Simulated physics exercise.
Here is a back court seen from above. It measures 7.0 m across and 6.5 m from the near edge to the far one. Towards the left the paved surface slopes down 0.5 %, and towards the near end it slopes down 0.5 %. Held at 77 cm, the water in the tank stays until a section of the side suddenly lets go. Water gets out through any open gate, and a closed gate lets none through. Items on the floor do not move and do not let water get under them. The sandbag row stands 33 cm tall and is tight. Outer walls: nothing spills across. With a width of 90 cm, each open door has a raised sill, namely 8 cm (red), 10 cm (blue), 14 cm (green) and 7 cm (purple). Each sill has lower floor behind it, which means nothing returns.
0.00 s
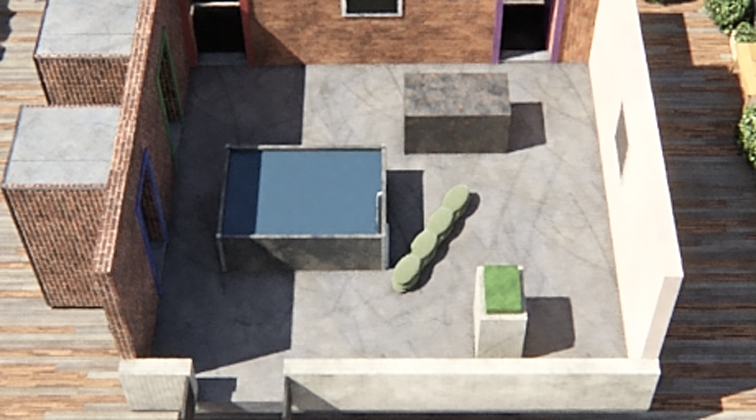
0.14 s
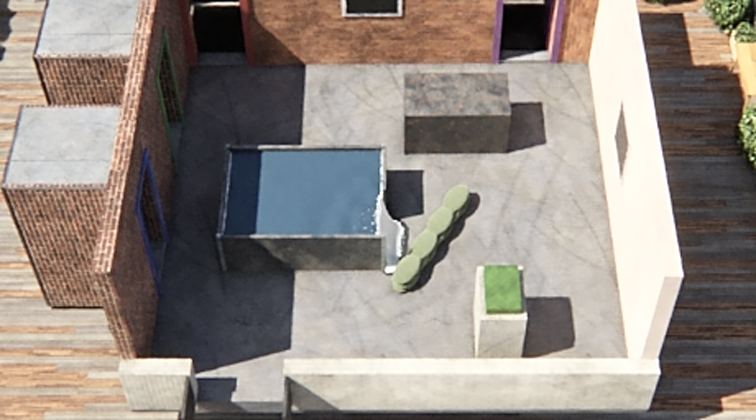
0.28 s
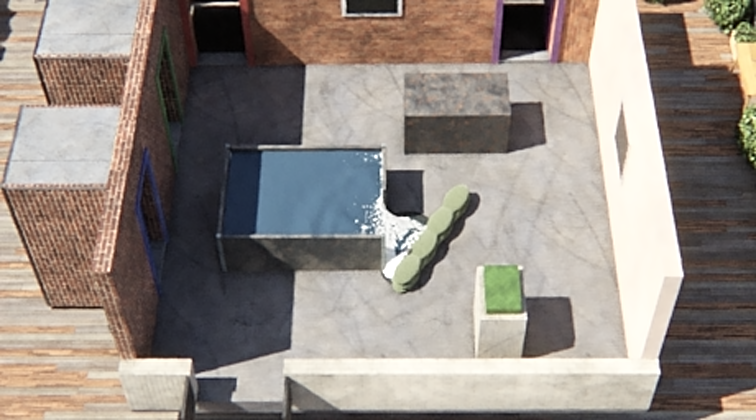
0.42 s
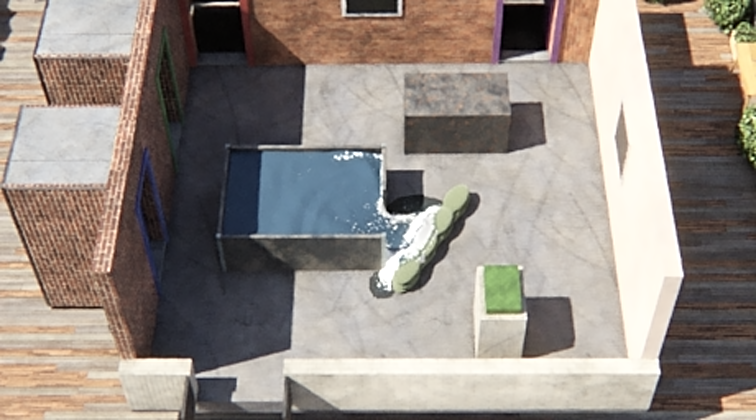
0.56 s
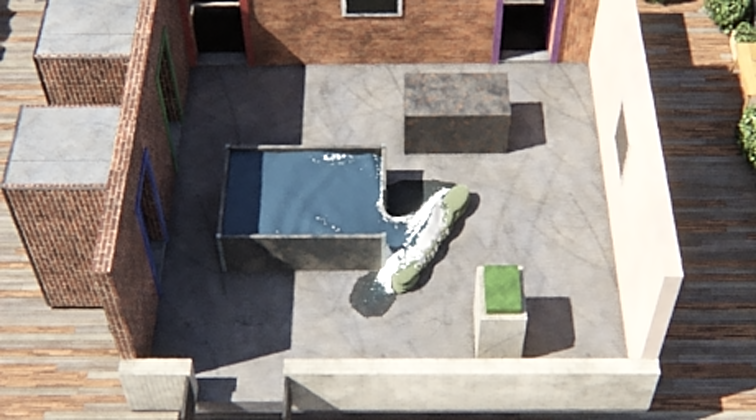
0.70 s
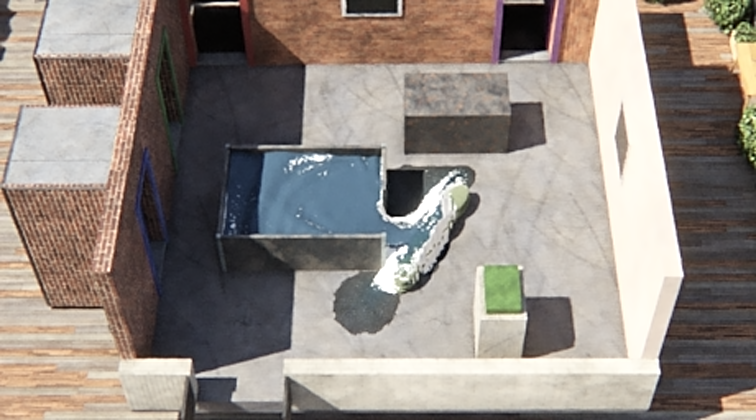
Walled paved courtyard with a raised tank of water pouring from its right side, foaming over a green hedge and spreading nearer.
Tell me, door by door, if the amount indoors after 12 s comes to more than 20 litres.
Result: Red door: Less than stated; blue door: Less than stated; green door: Less than stated; purple door: Less than stated.
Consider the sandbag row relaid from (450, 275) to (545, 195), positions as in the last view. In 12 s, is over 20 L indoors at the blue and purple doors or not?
Result: Blue door inside the limit; purple door beyond the limit.
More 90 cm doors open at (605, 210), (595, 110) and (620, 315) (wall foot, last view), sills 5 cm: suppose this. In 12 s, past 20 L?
Taking them in order, the first gets enough, the second too little and the third enough.
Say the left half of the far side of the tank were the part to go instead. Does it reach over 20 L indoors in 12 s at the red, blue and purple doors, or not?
Then it goes red too high, blue fine, purple too high.
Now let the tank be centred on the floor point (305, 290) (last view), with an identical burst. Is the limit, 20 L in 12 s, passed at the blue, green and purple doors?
Well, against that limit, at blue it's within bounds, at green it's within bounds, and at purple it's too much.
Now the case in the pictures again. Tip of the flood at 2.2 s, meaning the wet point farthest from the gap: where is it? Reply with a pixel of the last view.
Somewhere about (590, 130).
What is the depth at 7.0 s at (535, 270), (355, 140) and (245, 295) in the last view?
Around 3 cm, 2 cm and 4 cm.
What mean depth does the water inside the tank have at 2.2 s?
It averages close to 48 centimetres.
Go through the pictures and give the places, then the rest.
The first picture shows still water, 77 cm deep, in the tank at (304, 193).
In the second picture, the front is at (396, 270), 0.5 m from the gap at (382, 233); 0.2 m2 of floor is under water; 77 cm left at the back of the tank.
In the third picture, the front is at (430, 226), 0.8 m from the gap at (382, 235); 0.6 m2 of floor is under water; 77 cm left at the back of the tank.
In the fourth picture, the front is at (441, 208), 1.2 m from the gap at (382, 236); 1.1 m2 of floor is under water; 77 cm left at the back of the tank.
In the fifth picture, water pours out at (382, 236) and has run 1.6 m, to (456, 190); typically 10 cm deep outside, 77 cm at the tank's back.
In the sixth picture, water pours out at (382, 235) and has run 2.0 m, to (466, 170); typically 8 cm deep outside, 74 cm at the tank's back.
After 1.4 s water covers 30 % of the floor and is deepest (60 cm) near (408, 254); red door not reached, blue door not reached, green door not reached, purple door not reached.
After 2.2 s water covers 55 % of the floor and is deepest (50 cm) near (408, 254); red door not reached, blue door not reached, green door not reached, purple door not reached.
After 3.5 s water covers 70 % of the floor and is deepest (38 cm) near (396, 263); red door 5 cm at the sill, 0 L in, blue door 3 cm at the sill, 0 L in, green door not reached, purple door not reached.
After 7.0 s water covers 95 % of the floor and is deepest (26 cm) near (396, 263); red door 8 cm at the sill, 6 L in, blue door 6 cm at the sill, 0 L in, green door 8 cm at the sill, 0 L in, purple door 6 cm at the sill, 1 L in.
After 12.0 s water covers 95 % of the floor and is deepest (14 cm) near (396, 263); red door 10 cm at the sill, 8 L in, blue door 11 cm at the sill, 1 L in, green door 9 cm at the sill, 0 L in, purple door 3 cm at the sill, 1 L in.
